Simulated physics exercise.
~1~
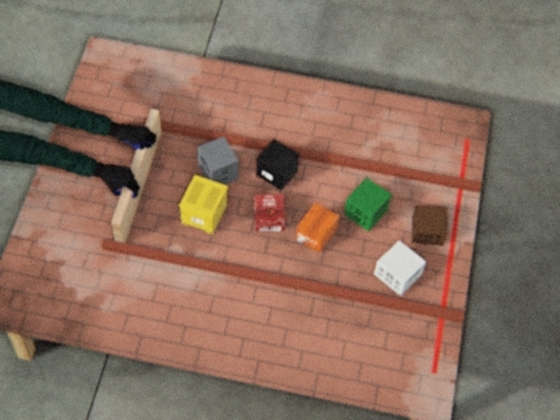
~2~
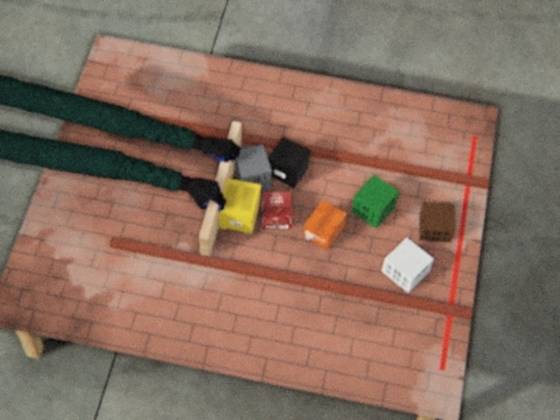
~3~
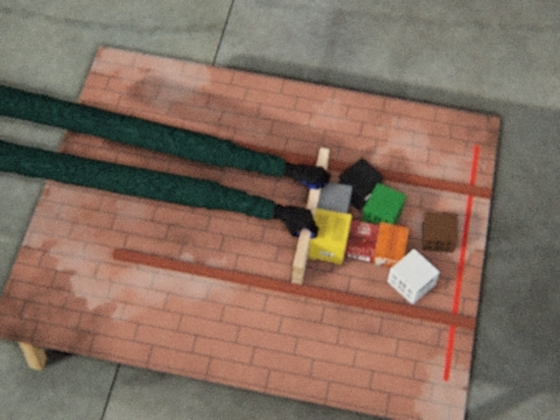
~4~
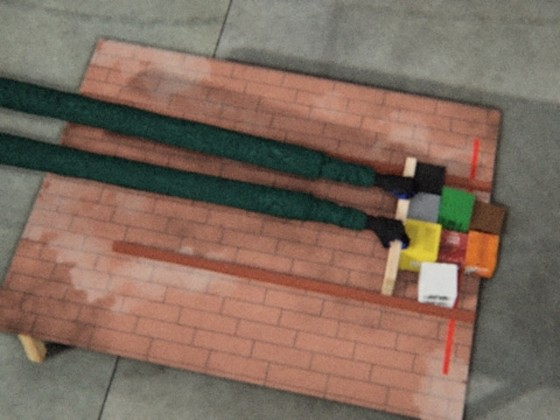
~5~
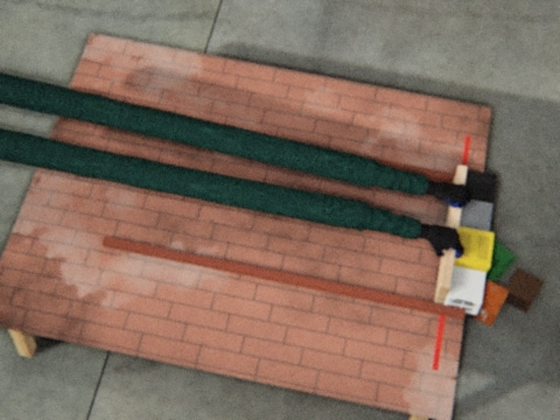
On a raised brick-patterned deck above a grey concrete floor, seen from high above, two dark-sleeved arms with black gloves hold an upright wooden plank at the left. To its right sit grey, black, yellow, red, orange, green, brown and white blocks between two reddish strips, with a red tape line near the right edge. The arms push the plank rightward, and it gathers the yellow, grey, red and black blocks. The bunch then presses into the orange, green, white and brown ones, crowding everything toward the edge. Finally the plank reaches the tape, and the red, orange, green and brown blocks are lost over the edge, while the black, grey, yellow and white ones stay by the plank.
